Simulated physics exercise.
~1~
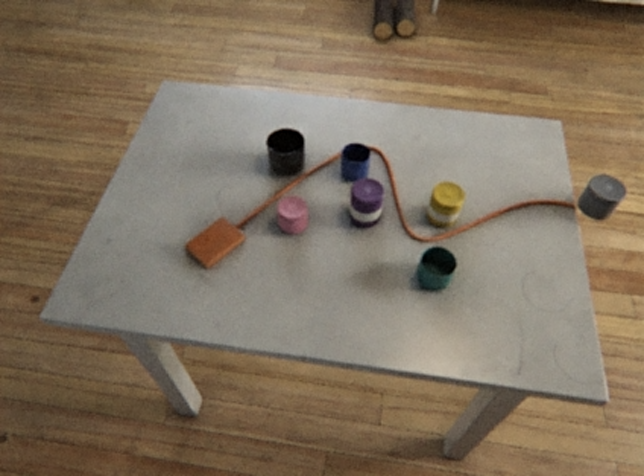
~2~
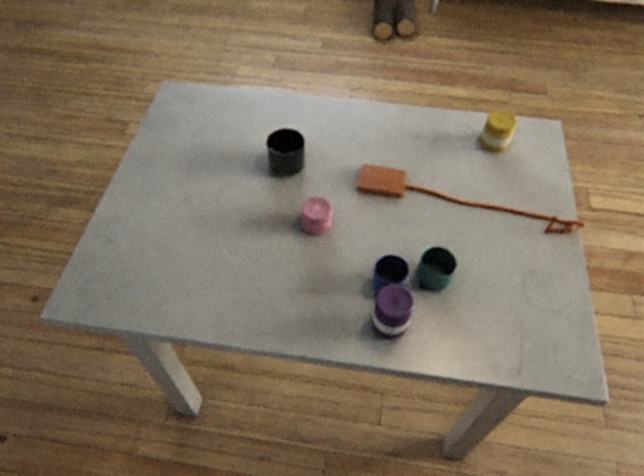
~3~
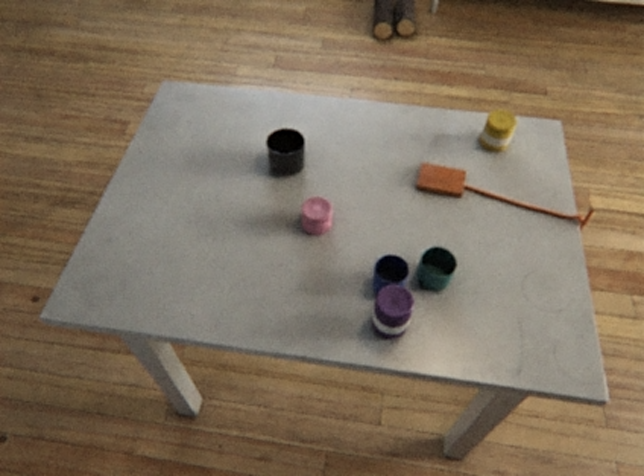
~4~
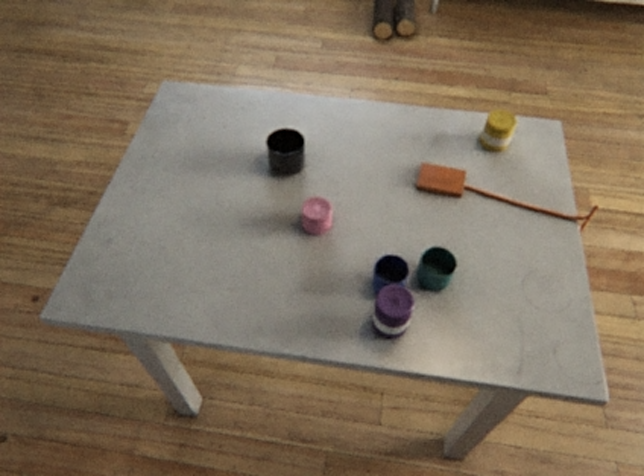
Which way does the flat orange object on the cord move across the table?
It moves to the right, toward the edge where the grey cylinder went over.
